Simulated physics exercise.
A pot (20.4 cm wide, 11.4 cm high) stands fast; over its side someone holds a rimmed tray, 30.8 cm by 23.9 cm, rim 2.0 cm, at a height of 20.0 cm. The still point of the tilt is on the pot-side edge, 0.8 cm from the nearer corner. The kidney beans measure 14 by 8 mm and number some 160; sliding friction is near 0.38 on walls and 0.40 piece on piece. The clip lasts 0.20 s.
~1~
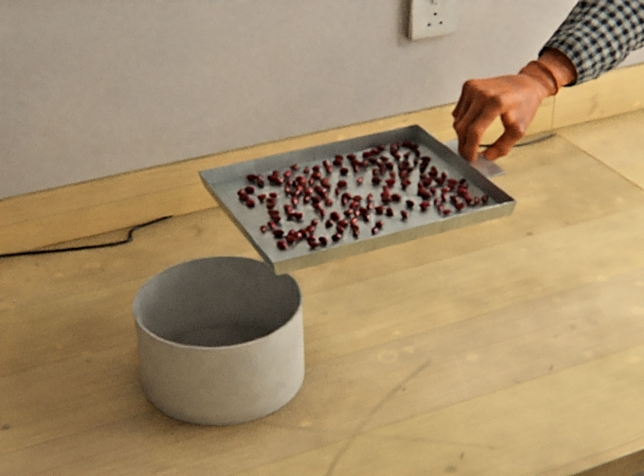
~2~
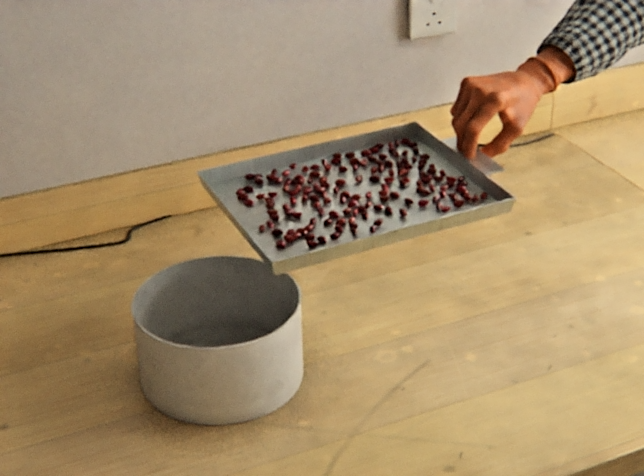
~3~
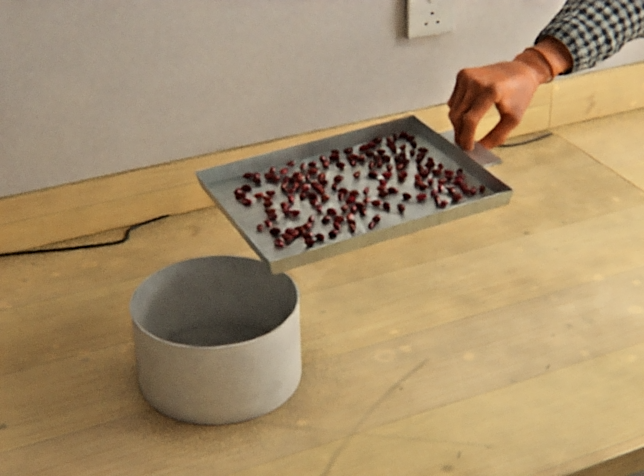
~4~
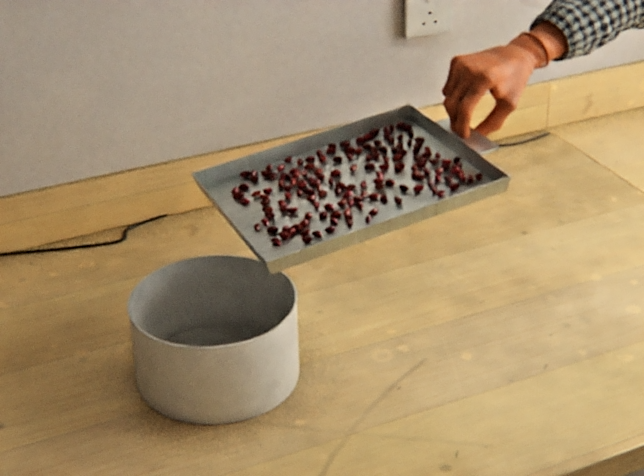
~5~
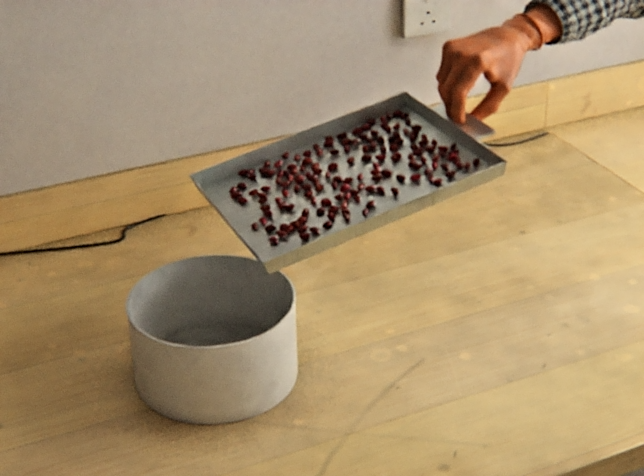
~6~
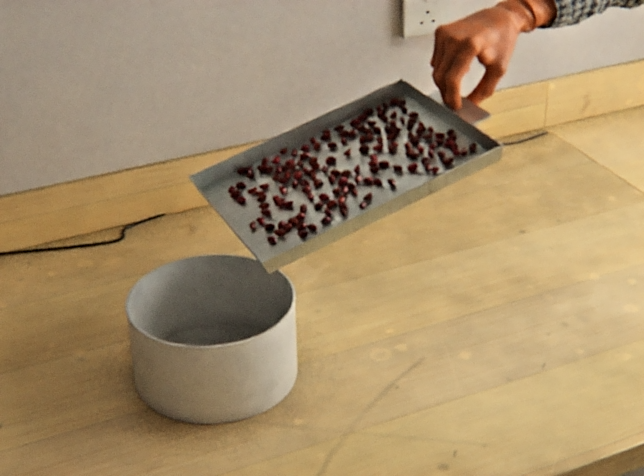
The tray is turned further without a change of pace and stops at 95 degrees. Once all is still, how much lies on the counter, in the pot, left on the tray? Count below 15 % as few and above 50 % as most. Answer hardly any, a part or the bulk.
Counter: A part, pot: The bulk, tray: Hardly any.
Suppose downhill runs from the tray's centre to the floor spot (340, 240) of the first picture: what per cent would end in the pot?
About 0 per cent.
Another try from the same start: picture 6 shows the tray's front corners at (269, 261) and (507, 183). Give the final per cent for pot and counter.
Pot 0, counter 100.
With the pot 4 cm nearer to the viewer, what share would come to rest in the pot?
In that case some 45 per cent.
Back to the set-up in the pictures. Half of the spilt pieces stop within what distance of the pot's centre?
Roughly 20 cm.
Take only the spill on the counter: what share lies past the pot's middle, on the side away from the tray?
About 60 per cent.
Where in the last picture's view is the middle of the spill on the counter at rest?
Around (157, 314).
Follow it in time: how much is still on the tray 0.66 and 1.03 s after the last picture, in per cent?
In turn: 50, 20.
Then, 0.40 s after the last picture, tilt 53 degrees; the tray holds 100 %, the pot 0 %.
Then, 0.66 s after the last picture, tilt 79 degrees; the tray holds 50 %, the pot 20 %.
Then, 1.03 s after the last picture, tilt 95 degrees; the tray holds 20 %, the pot 50 %.
In the end, counter 30 %, pot 70 %, tray 0 %.
